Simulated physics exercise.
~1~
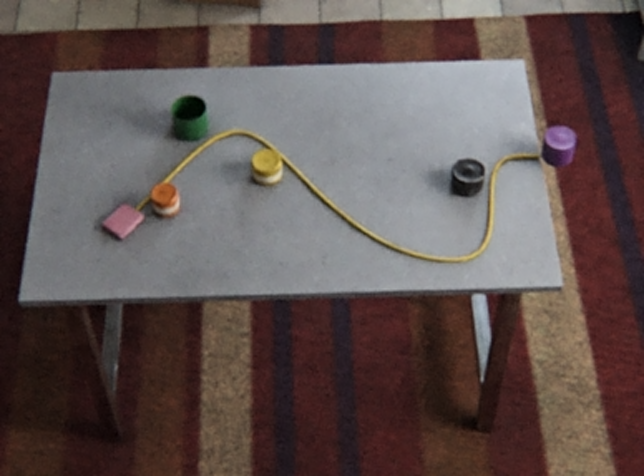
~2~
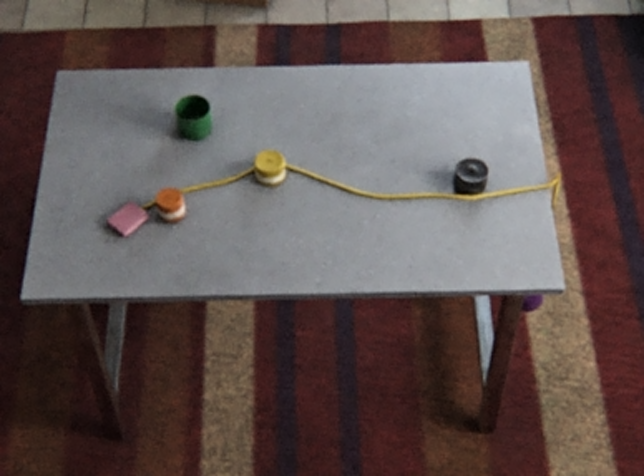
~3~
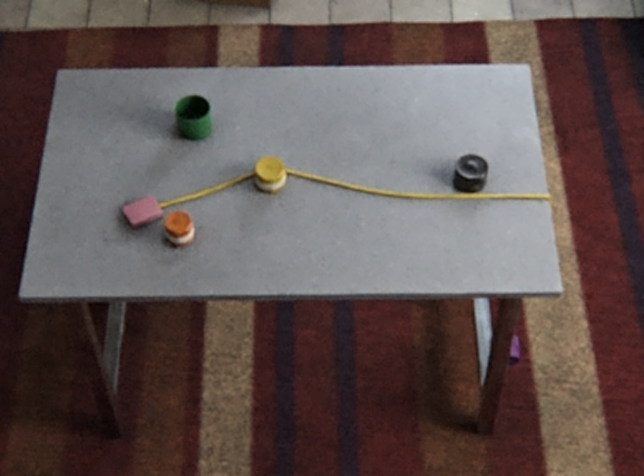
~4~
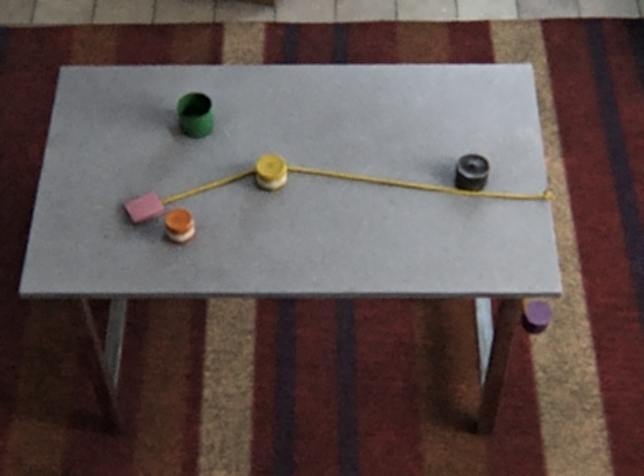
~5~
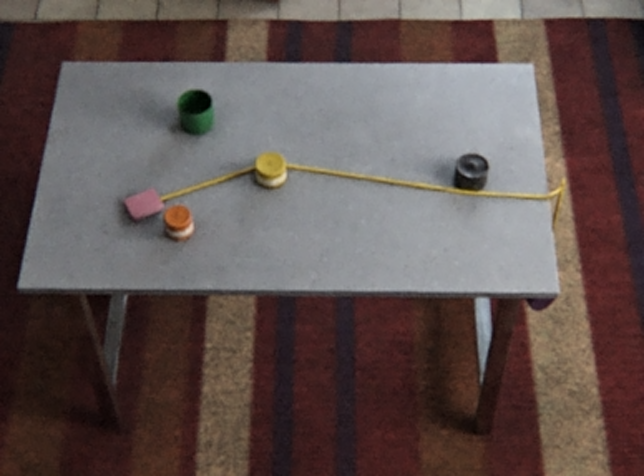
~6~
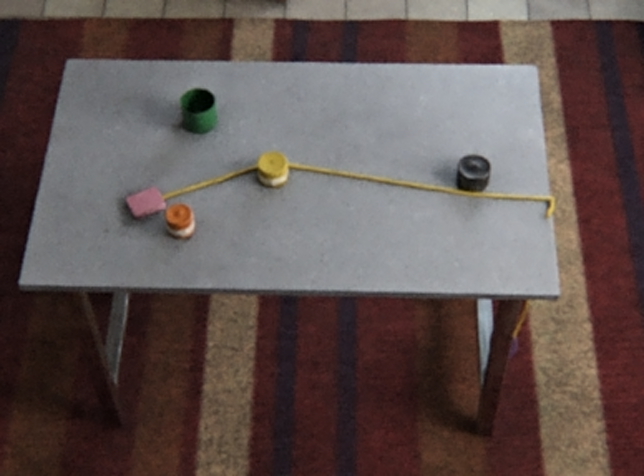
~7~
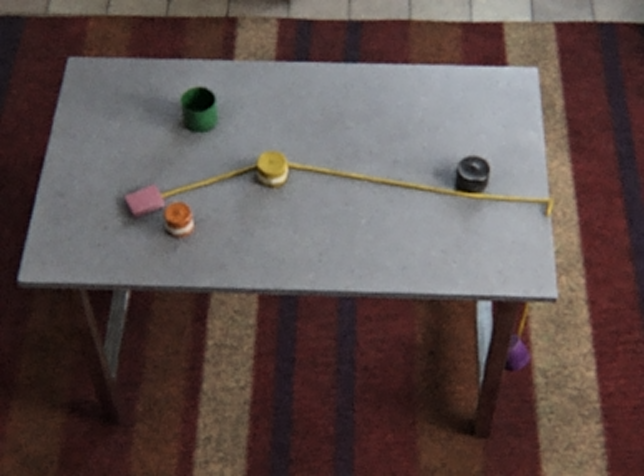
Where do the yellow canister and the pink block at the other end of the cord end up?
Both are still on the tabletop at the end. The yellow canister stays at the bend in the cord, and the pink block rests near the left side after being tugged a short way.
